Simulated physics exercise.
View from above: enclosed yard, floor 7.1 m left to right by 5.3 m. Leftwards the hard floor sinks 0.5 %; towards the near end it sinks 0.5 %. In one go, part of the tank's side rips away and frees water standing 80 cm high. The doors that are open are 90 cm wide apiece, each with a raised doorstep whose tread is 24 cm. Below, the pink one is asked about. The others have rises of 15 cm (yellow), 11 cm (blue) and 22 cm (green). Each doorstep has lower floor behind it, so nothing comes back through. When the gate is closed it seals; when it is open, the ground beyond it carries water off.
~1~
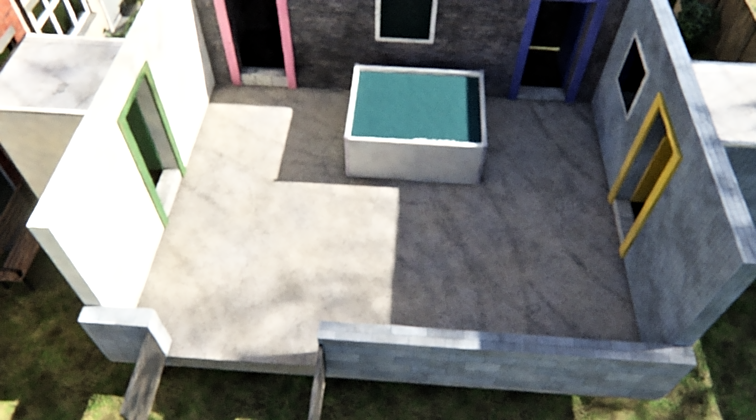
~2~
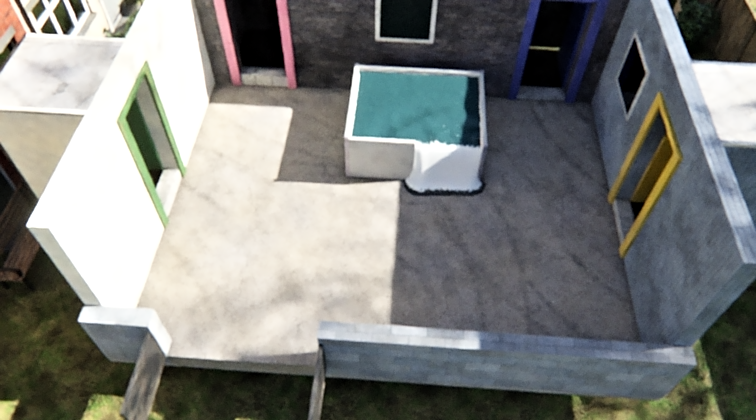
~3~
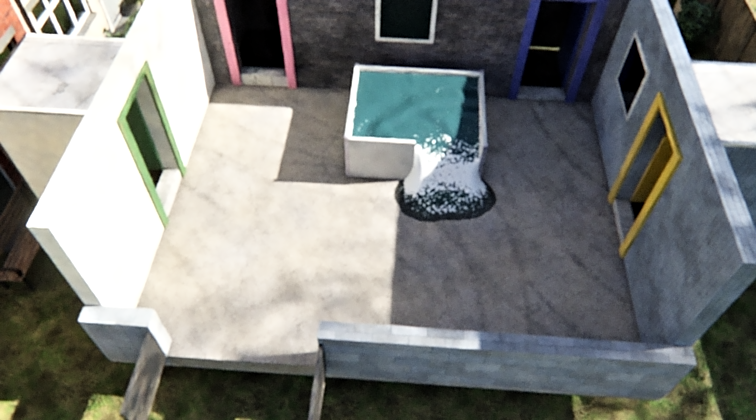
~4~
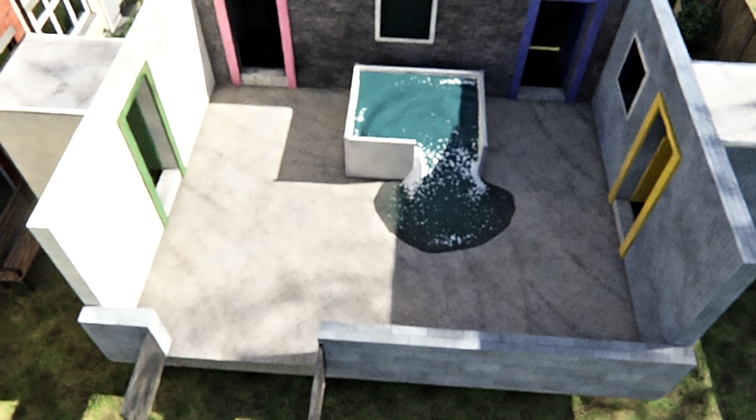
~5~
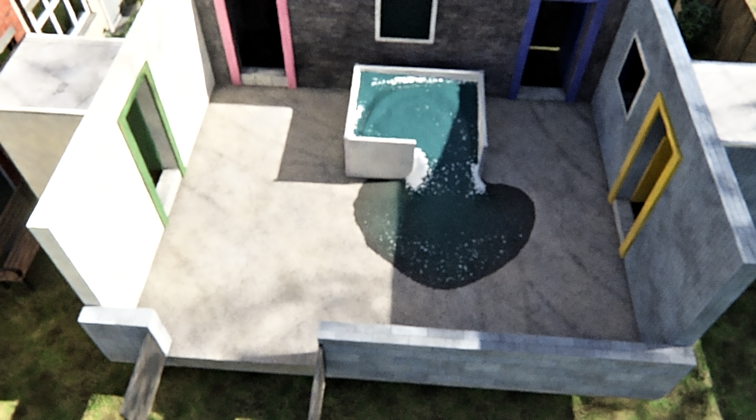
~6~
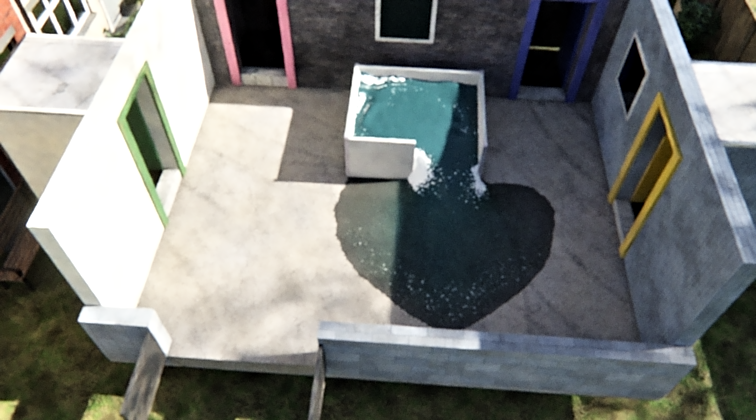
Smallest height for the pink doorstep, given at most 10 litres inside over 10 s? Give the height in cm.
About 7.5 cm.
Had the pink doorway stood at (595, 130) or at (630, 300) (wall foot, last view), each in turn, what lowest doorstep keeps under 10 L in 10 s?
8.5 and 22 cm.
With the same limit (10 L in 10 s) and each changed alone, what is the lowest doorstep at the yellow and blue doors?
Roughly 7.5 cm for the yellow door and roughly 11.5 cm for the blue door.
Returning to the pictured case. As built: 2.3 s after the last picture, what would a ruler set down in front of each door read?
In cm: Yellow 7, pink 0, blue 0, green 0.
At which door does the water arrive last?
The pink door.
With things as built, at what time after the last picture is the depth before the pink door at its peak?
Crest at t of about 7.5 s.
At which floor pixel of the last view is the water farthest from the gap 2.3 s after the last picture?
At about (127, 336).
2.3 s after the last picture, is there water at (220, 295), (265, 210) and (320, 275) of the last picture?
Status: Submerged / clear / submerged.
Then, 0.7 s after the last picture water covers 35 % of the floor, deepest (41 cm) near (453, 186); it has not reached the pink door.
Then, 2.3 s after the last picture water covers 45 % of the floor, deepest (32 cm) near (561, 366); it has not reached the pink door.
Then, 9.3 s after the last picture water covers 95 % of the floor, deepest (12 cm) near (199, 132); 10 cm at the pink door, 0 litres in over its 24 cm doorstep.
At the pink door as built, the water peaked near 13 cm, 7.7 s after the last picture.
With a doorstep of 7 cm, 13 litres would have come in within the 10 s; with 9.5 cm, 4 litres. So under 10 litres takes about 7.5 cm.
